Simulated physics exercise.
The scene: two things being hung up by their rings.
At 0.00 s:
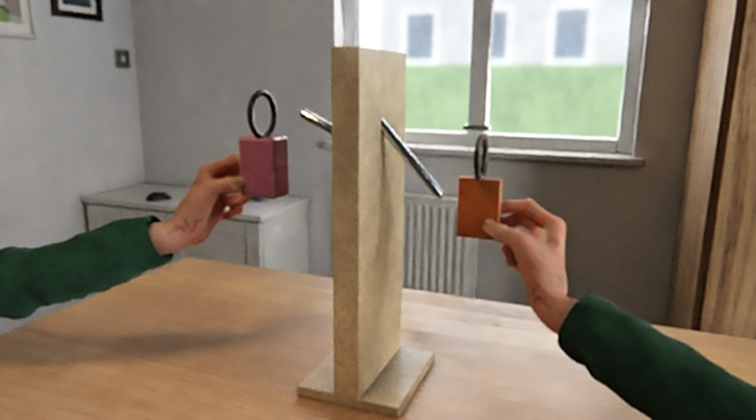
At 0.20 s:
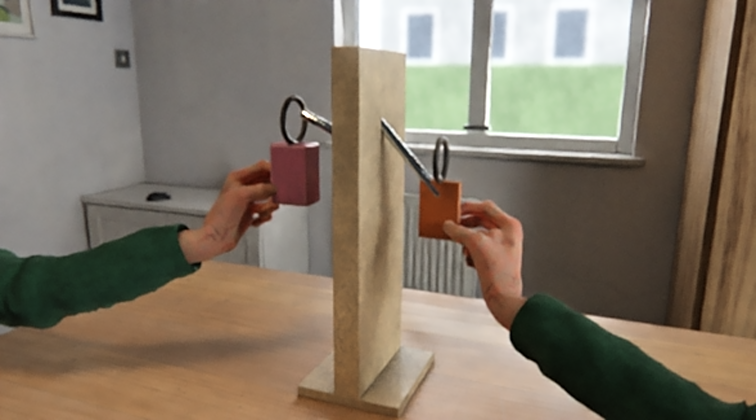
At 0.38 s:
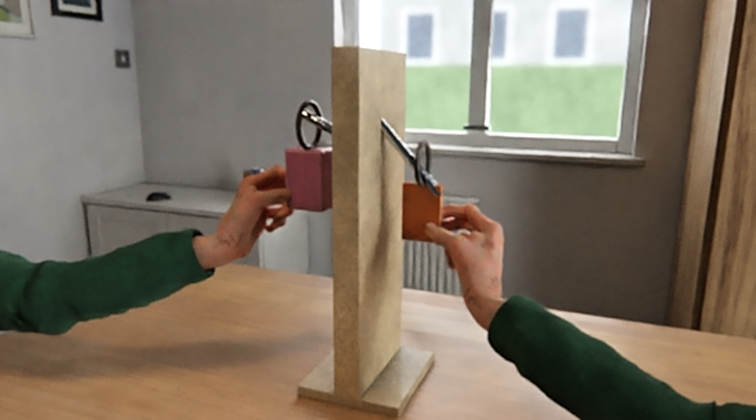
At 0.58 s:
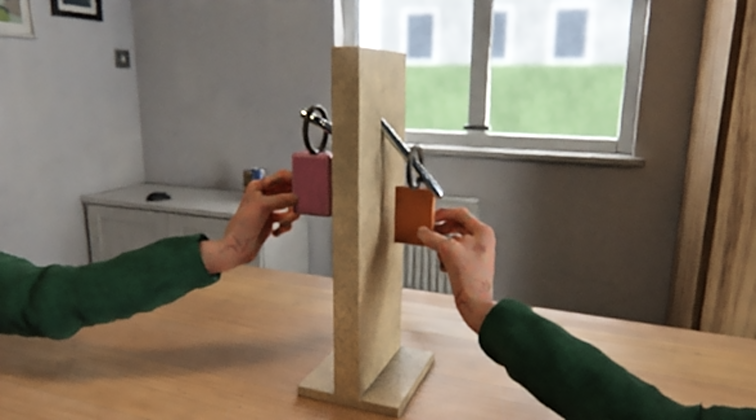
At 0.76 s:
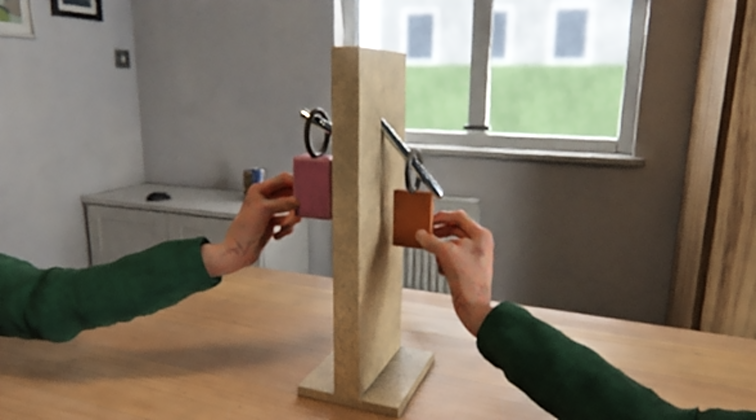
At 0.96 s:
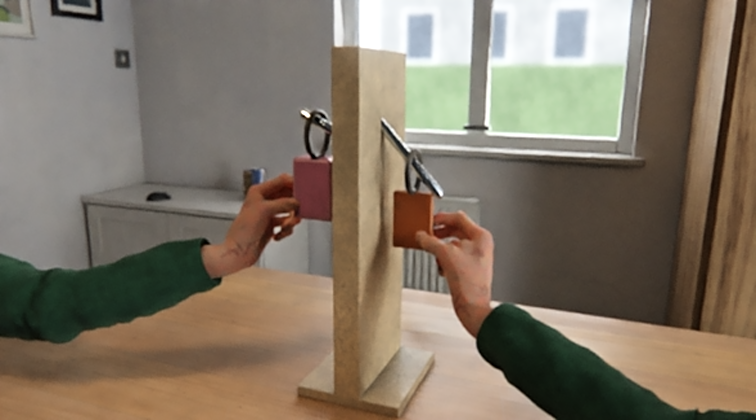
In a room with a window and a low white cabinet, a fixed, level view looks across a wooden table. A pale peg stand rises in the middle with metal pegs on either side, a pink pouch at left and an orange tag at right, each ringed and held by a green-sleeved hand. Both hands move inward, bringing the rings onto the pegs, then lower slightly and stay holding the items.
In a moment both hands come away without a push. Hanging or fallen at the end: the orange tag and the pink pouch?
Outcome: The orange tag drops to the table, the pink pouch remains hooked.
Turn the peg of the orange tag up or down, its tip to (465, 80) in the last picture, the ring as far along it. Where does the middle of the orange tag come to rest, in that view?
Resting at (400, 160).
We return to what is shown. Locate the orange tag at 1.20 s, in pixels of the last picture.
Roughly at (448, 294).
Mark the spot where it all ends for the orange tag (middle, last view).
At about (562, 403).
After 1.20 s, orange tag on its way down near (448, 294); pink pouch moving near (324, 169).
In the end (2.0 s), the orange tag falls off, near (562, 403); the pink pouch stays on its peg, near (335, 177).
